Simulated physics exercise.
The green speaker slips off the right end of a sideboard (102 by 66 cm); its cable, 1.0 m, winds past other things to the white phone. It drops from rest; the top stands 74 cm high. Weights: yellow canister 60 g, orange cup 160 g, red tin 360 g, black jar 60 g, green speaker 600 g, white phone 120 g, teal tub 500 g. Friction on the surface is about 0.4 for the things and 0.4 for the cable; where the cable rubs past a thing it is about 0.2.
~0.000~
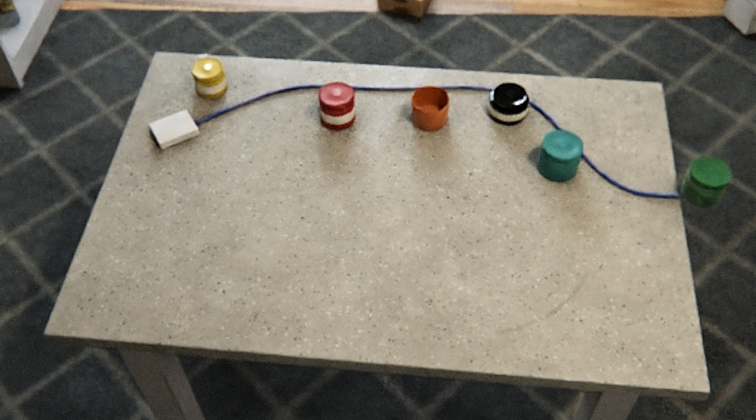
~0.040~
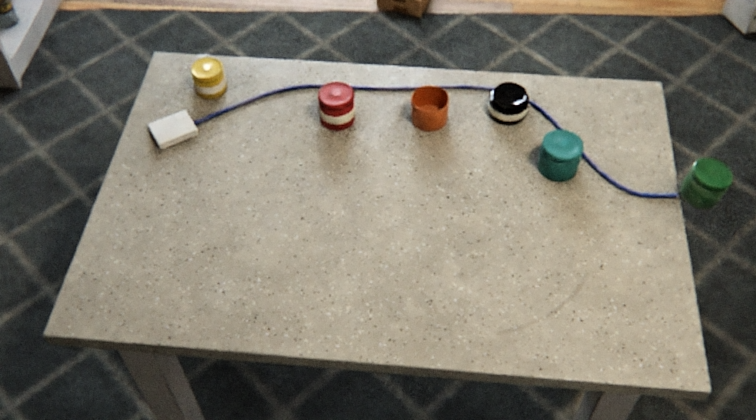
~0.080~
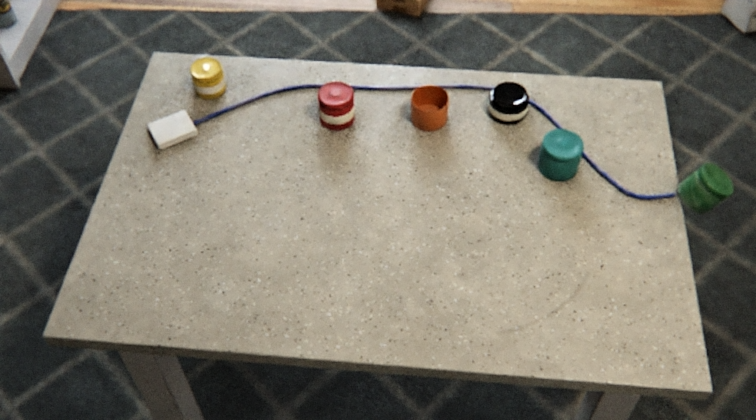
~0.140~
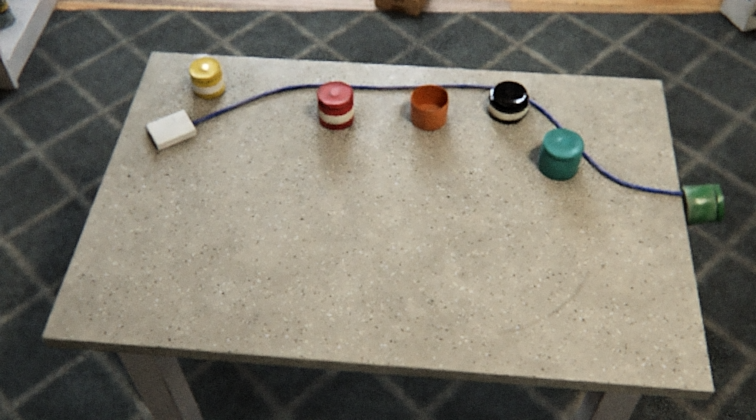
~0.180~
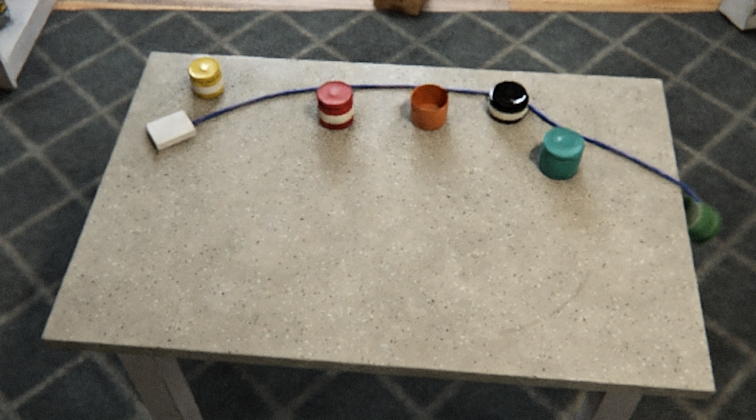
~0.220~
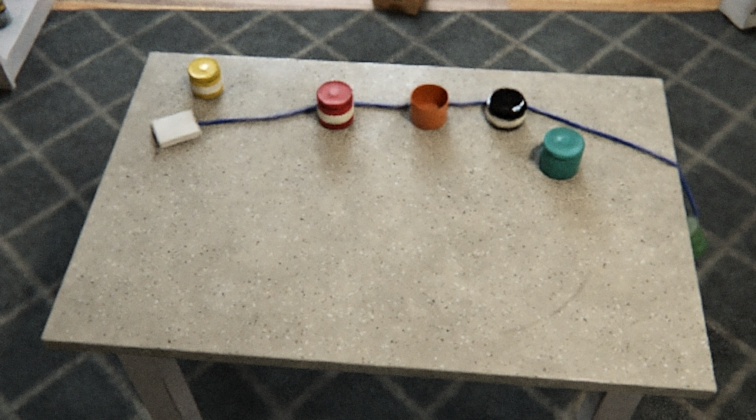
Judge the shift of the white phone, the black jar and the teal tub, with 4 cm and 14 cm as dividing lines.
Result: White phone ends far away, black jar reaches the top band, teal tub hardly moves.
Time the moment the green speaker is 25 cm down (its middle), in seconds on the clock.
About: 0.30 s.
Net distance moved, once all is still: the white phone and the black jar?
White phone off the top, black jar 30 cm.
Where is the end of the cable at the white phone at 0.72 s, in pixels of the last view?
Around (592, 73).
At 0.5 s, the cable's tail end at (351, 103); white phone 32 cm off its start, black jar 25 cm off its start, green speaker over the edge.
At 0.7 s, the cable's tail end at (592, 73); white phone over the edge, black jar 28 cm off its start, green speaker over the edge.
At 1.0 s, the cable has left the top; white phone over the edge, black jar 28 cm off its start at (491, 211), green speaker over the edge.
At 1.2 s, the cable has left the top; white phone over the edge, black jar 28 cm off its start, green speaker over the edge.
At 2.4 s, the cable has left the top; white phone over the edge, black jar 28 cm off its start at (491, 211), teal tub 0 cm off its start at (564, 141), green speaker over the edge.
